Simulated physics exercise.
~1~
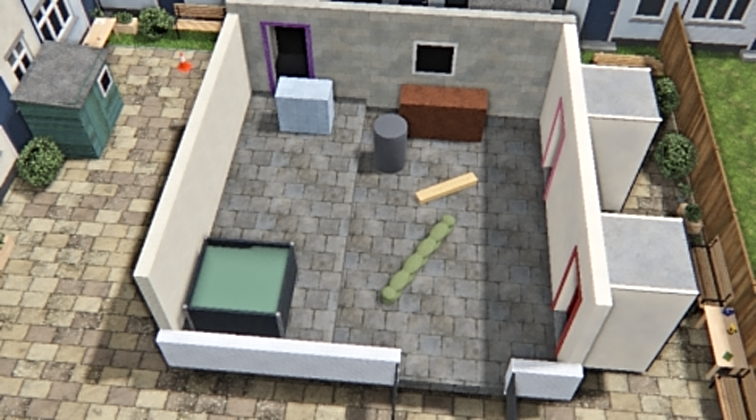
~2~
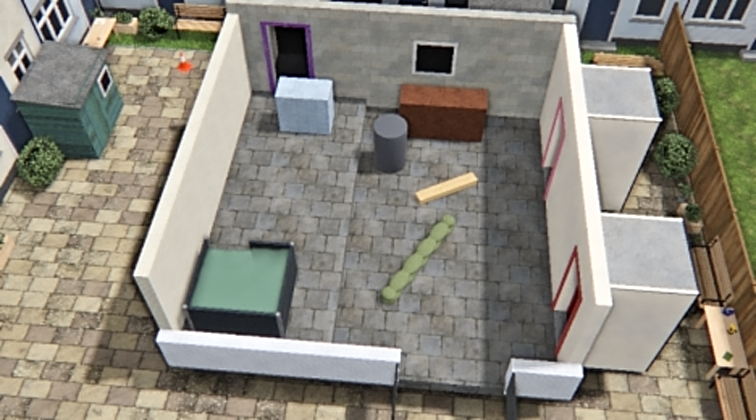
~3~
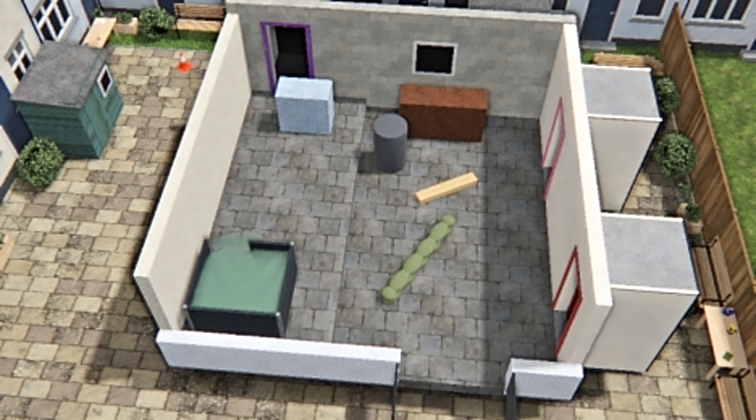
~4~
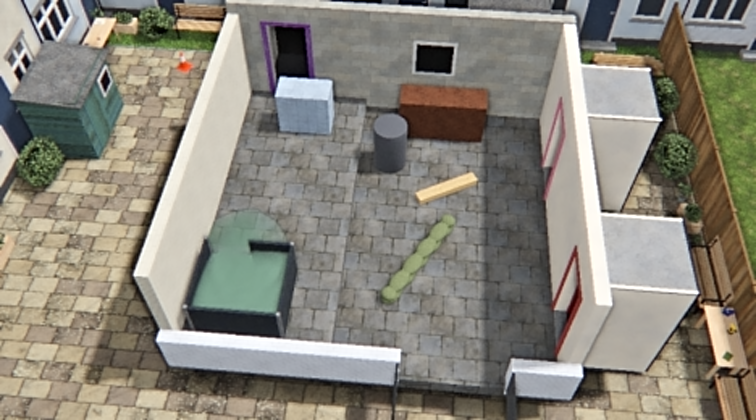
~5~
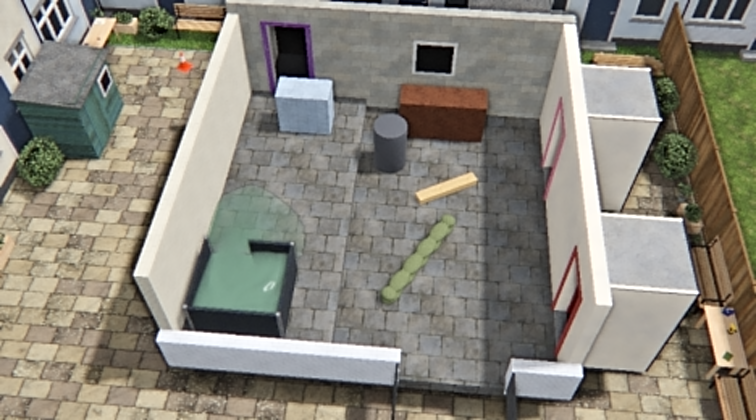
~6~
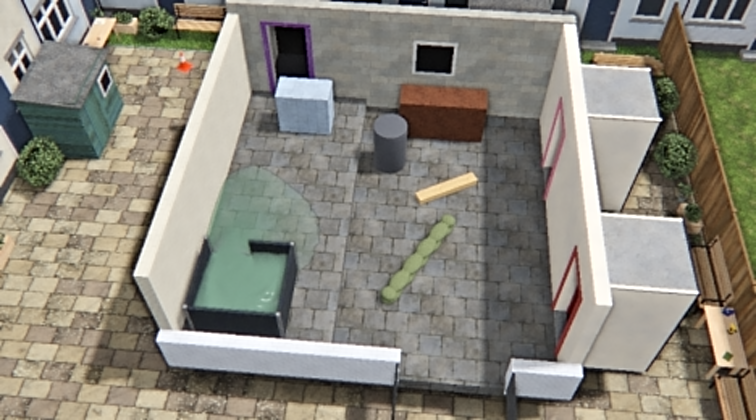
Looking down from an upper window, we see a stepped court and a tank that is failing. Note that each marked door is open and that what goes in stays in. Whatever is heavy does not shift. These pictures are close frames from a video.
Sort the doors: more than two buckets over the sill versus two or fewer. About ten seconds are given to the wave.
Sorted by door: Red door - two or fewer; pink door - more than two; purple door - more than two.
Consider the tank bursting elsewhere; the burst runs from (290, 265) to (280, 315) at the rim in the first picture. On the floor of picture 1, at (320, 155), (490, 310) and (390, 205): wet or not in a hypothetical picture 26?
The first spot is spared, the second swamped, the third swamped.
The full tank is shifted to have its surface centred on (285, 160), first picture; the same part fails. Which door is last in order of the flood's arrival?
I'd pick the door marked red.
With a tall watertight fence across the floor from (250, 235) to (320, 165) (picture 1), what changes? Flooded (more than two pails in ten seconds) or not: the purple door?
Result - the purple tops the threshold.
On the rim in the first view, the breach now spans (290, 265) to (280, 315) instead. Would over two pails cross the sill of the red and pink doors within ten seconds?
As it turns out, the red one rises above while the pink one remains below.
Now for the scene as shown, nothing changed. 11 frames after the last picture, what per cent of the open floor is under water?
Around 30 percent.
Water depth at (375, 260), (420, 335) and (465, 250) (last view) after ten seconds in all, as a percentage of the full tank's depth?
Readings in sequence: 6, 2, 0 percent.
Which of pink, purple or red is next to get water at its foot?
The purple door.
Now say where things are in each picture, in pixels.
The first frame shows still water in the water tank at (241, 277).
In the second frame, water pours out on the water tank's far side and has run to a hidden place.
In the third frame, the front is at (256, 235), out from the gap on the water tank's far side.
In the fourth frame, the front is at (256, 213), out from the gap on the water tank's far side.
In the fifth frame, the front is at (246, 188), out from the gap on the water tank's far side.
In the sixth frame, water pours out on the water tank's far side and has run to (248, 170).
A moment on, water covers 25 % of the floor; the red door not reached, the pink door not reached, the purple door not reached.
Next, water covers 30 % of the floor; the red door not reached, the pink door not reached, the purple door over two buckets in.
Then, water covers 40 % of the floor; the red door not reached, the pink door not reached, the purple door far over two buckets in.
Later, water covers 55 % of the floor; the red door not reached, the pink door under two buckets in, the purple door far over two buckets in.
In the end, water covers 70 % of the floor; the red door not reached, the pink door over two buckets in, the purple door far over two buckets in.
